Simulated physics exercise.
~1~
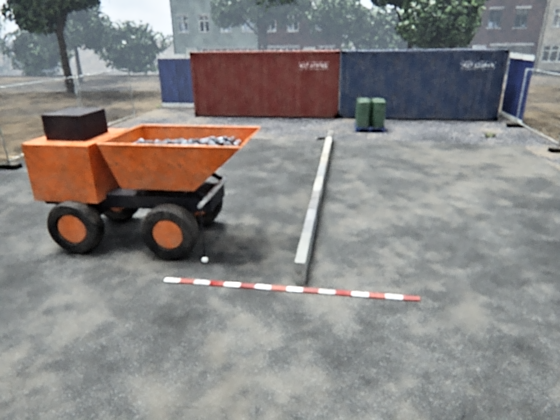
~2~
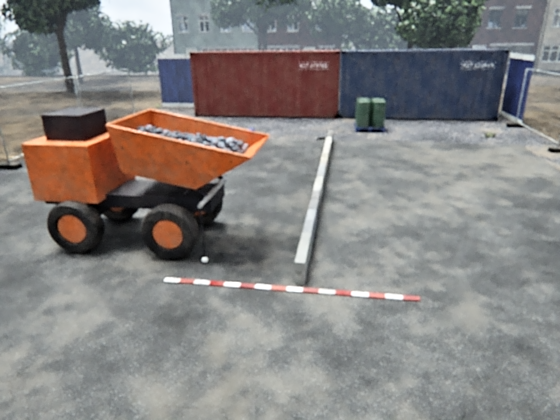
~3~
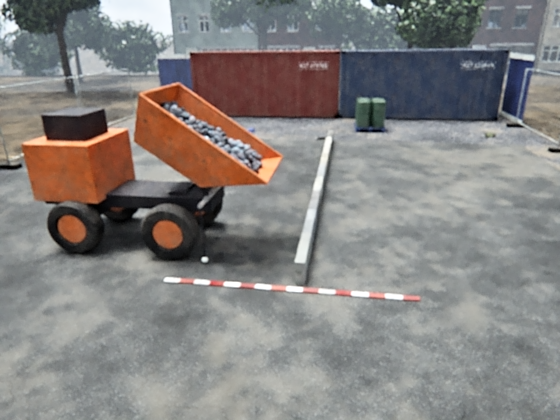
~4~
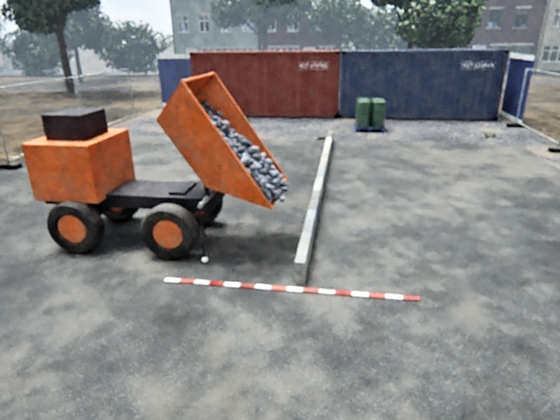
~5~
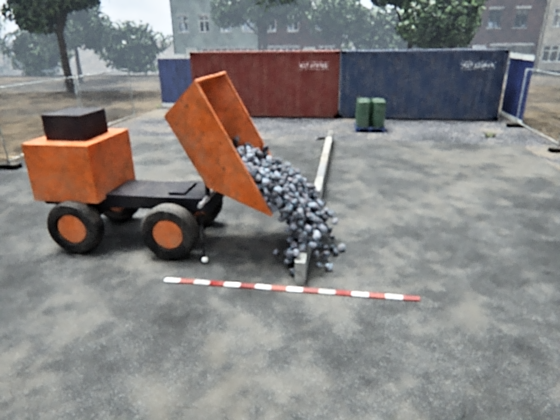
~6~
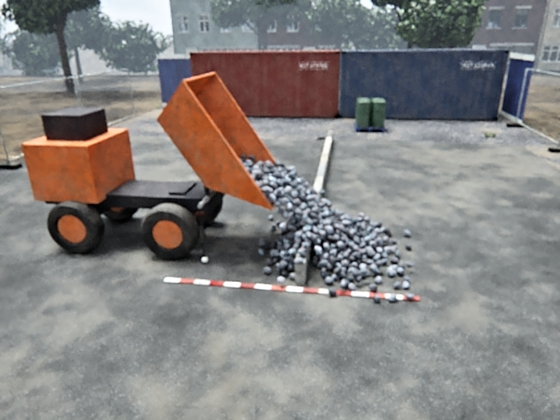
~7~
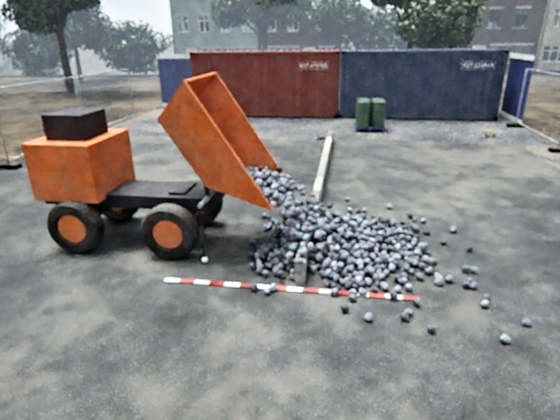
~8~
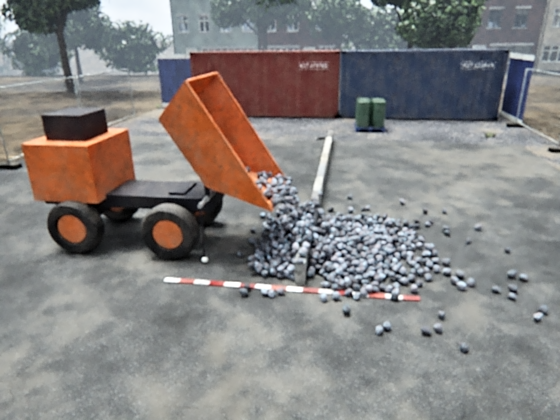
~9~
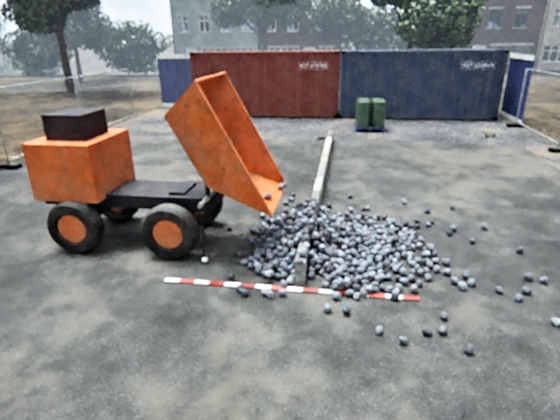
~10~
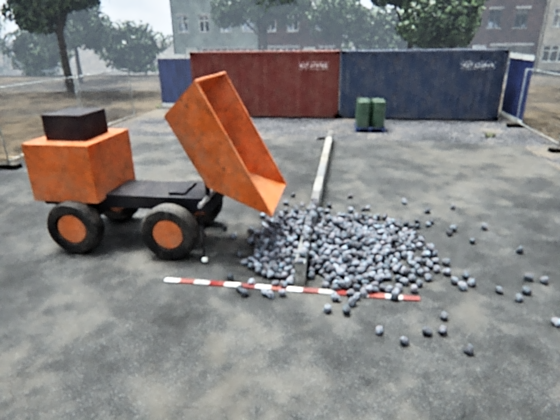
An orange dumper tipped its skip steeply to the right until grey stones poured out across a low kerb, then jolted the skip until it was empty, leaving the stones spread on both sides, with more of them beyond the kerb.
